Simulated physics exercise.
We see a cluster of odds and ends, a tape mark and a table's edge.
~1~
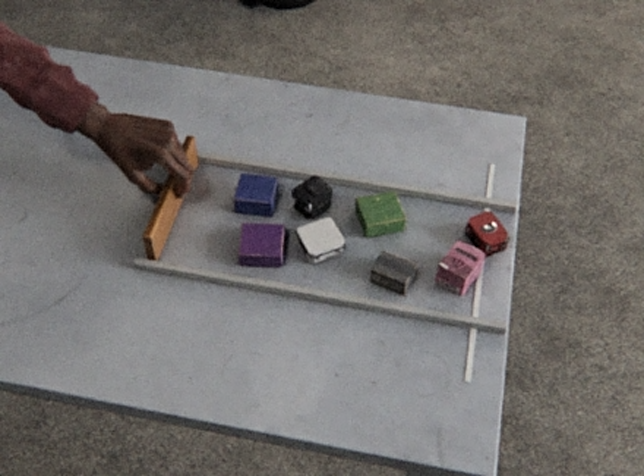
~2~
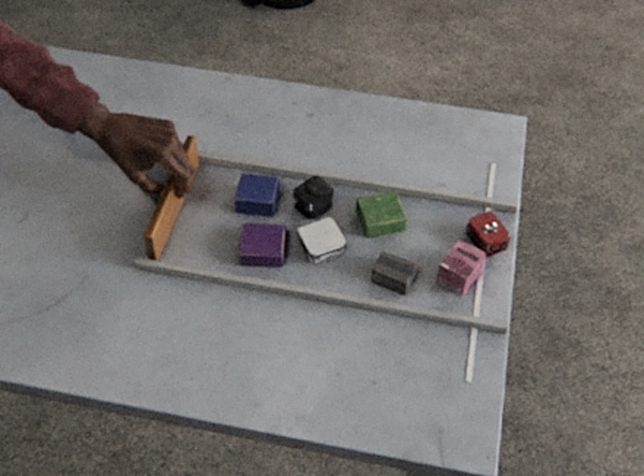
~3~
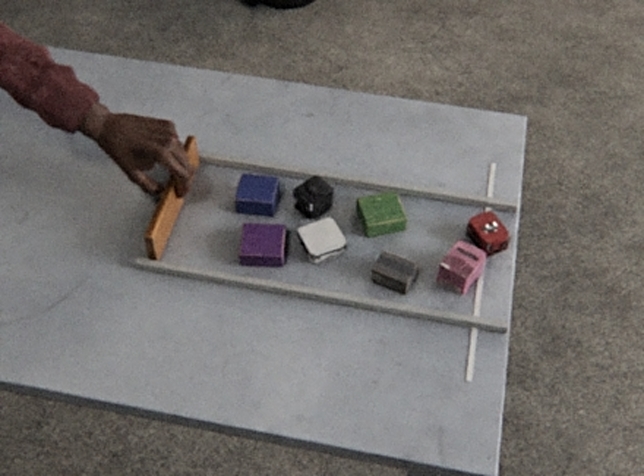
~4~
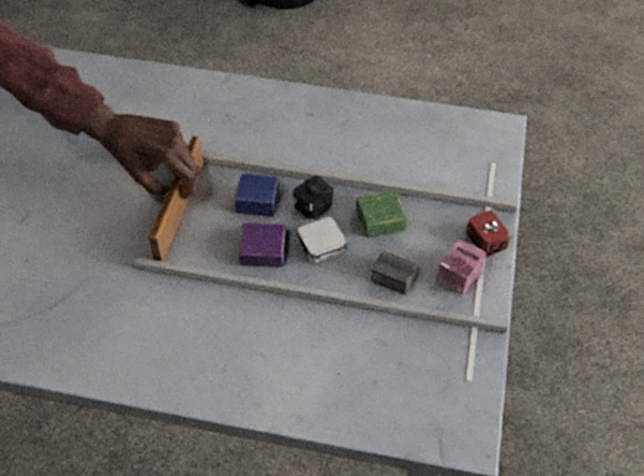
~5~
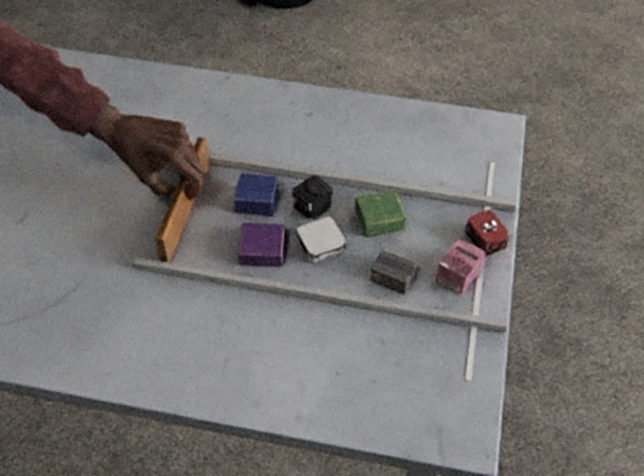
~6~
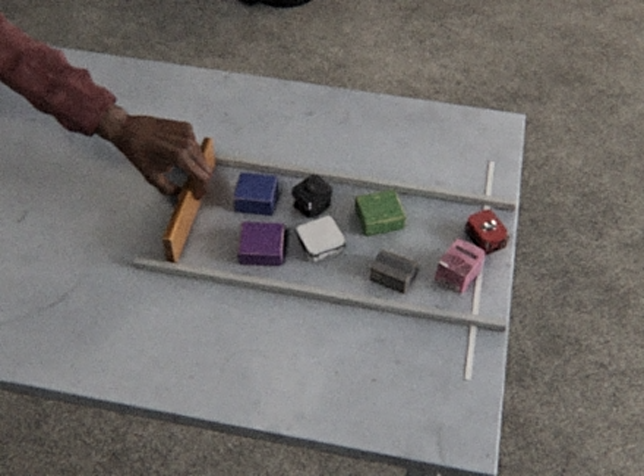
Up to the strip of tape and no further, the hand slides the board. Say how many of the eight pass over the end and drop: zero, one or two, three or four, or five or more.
I predict five or more come down off the table.
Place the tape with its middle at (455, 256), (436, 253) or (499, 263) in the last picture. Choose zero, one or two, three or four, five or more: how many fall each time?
So, one after another, I'd give either three or four; 3 or 4; five or over.
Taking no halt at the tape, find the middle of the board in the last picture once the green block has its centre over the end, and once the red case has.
I reckon its middle sits around (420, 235) and then around (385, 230).
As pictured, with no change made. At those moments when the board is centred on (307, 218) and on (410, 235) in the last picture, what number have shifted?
Respectively 5 and 8.
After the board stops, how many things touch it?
In total, 2.
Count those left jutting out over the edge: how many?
The overhang total is 2.
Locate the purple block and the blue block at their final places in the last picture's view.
Purple block at about (502, 287), blue block at about (505, 234).
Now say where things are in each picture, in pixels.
The first picture shows red case (487, 235); pink box (460, 268); grey box (394, 273); board (172, 197); tape (481, 262).
The second picture shows pink box (461, 268); blue block (257, 195).
The third picture shows grey box (395, 272); black case (314, 198).
The fourth picture shows red case (488, 234); green block (381, 214).
The fifth picture shows pink box (461, 267); purple block (262, 244).
The sixth picture shows red case (486, 233); pink box (460, 266); grey box (394, 271); board (191, 199); tape (481, 260).
A little later, none off yet; red case at rest near (486, 233); pink box at rest near (460, 266); grey box at rest near (394, 271).
Next, none off yet; red case moving near (494, 235); pink box at rest near (460, 266); grey box shifted about its own width near (419, 282).
Later still, one off so far; red case dropping near (525, 414); pink box shifted about its own width near (519, 274); grey box shifted well along near (499, 299).
When it is over, the number that fall off is five or more; down, black case, white case, green block, grey box, pink box and red case.
